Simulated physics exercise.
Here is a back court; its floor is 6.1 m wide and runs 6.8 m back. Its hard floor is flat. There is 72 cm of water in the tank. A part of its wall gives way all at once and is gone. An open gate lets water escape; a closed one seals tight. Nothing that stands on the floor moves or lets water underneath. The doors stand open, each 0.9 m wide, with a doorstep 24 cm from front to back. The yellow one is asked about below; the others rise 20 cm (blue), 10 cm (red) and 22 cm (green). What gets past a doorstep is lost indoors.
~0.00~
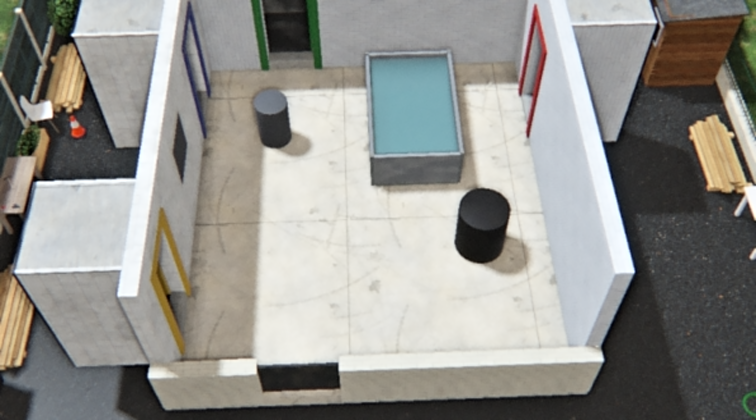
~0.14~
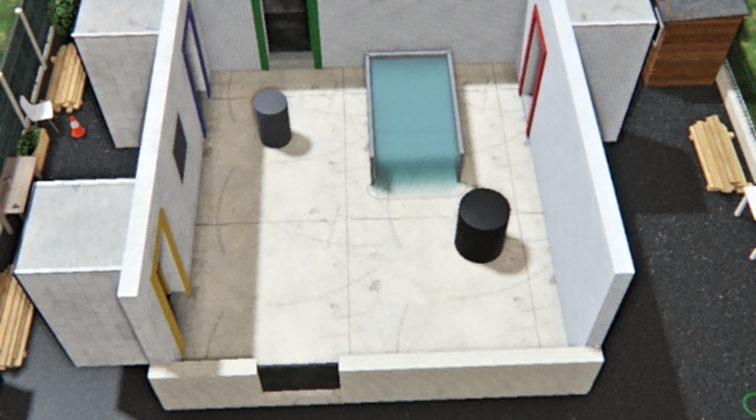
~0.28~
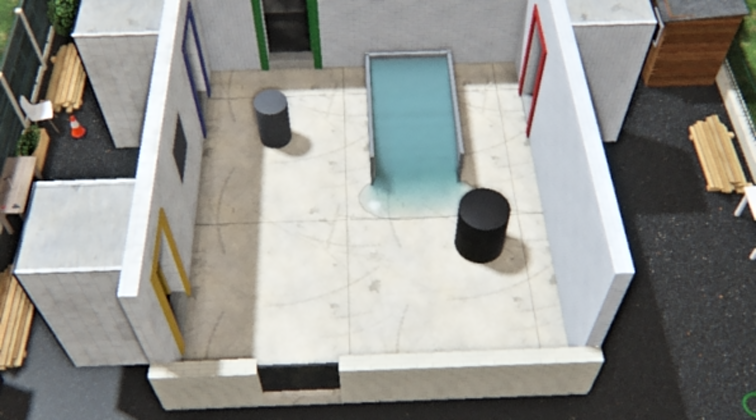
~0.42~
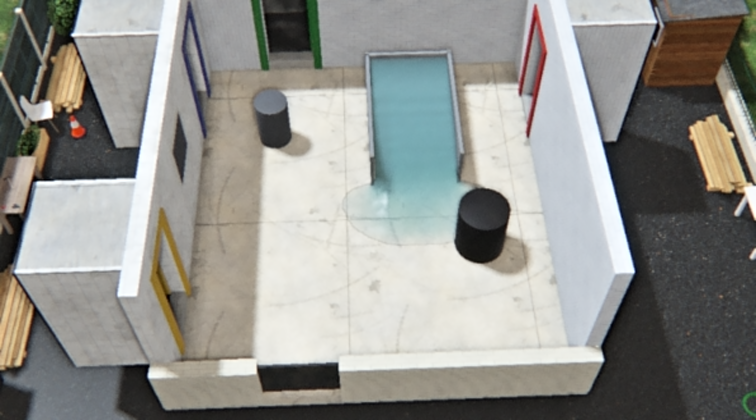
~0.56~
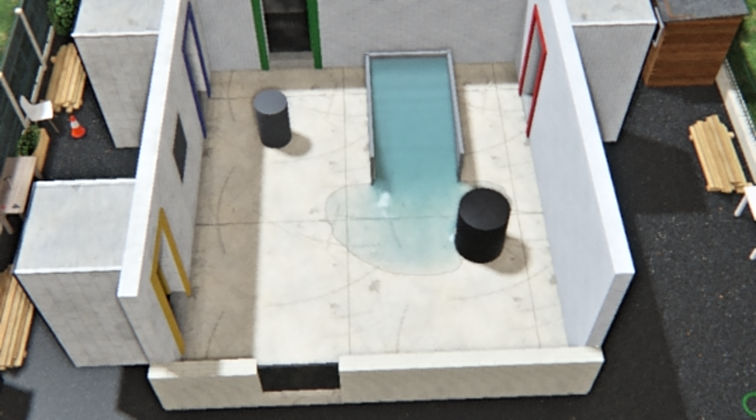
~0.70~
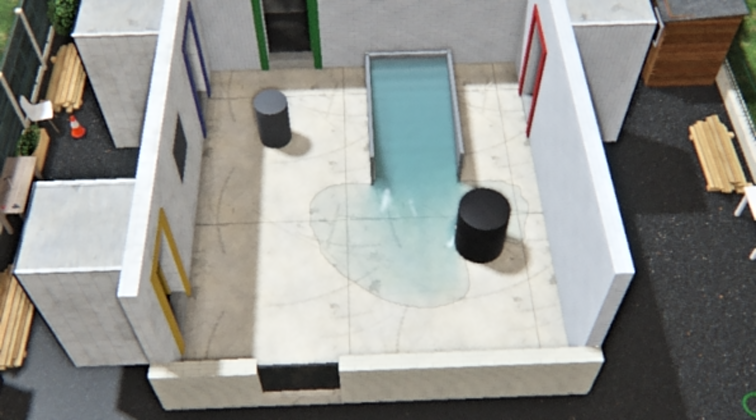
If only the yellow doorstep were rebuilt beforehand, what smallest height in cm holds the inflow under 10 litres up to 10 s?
About 21 cm.
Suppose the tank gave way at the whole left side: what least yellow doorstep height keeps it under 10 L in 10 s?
Some 11.0 cm.
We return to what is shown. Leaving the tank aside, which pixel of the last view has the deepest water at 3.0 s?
Near (191, 385).
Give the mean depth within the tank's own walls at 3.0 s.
Roughly 18 cm on average.
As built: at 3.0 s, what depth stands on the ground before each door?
In cm: Blue 0, red 3, green 0, yellow 12.
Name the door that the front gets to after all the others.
The green one.
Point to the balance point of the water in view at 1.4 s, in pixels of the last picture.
Near (413, 183).
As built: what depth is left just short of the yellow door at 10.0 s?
About 7.5 cm.
After 1.4 s water covers 35 % of the floor, deepest (38 cm) near (454, 223); it has not reached the yellow door.
After 3.0 s water covers 55 % of the floor, deepest (42 cm) near (191, 385); 12 cm at the yellow door, 0 litres in over its 17 cm doorstep.
After 10.0 s water covers 95 % of the floor, deepest (16 cm) near (329, 72); 7 cm at the yellow door, 26 litres in over its 17 cm doorstep.
At the yellow door as built, the water arrived by 2.7 s and peaked near 23 cm at 3.8 s.
With a doorstep of 19 cm, 16 litres would have come in within the 10 s; with 25.5 cm, 2 litres. So under 10 litres takes about 21 cm.
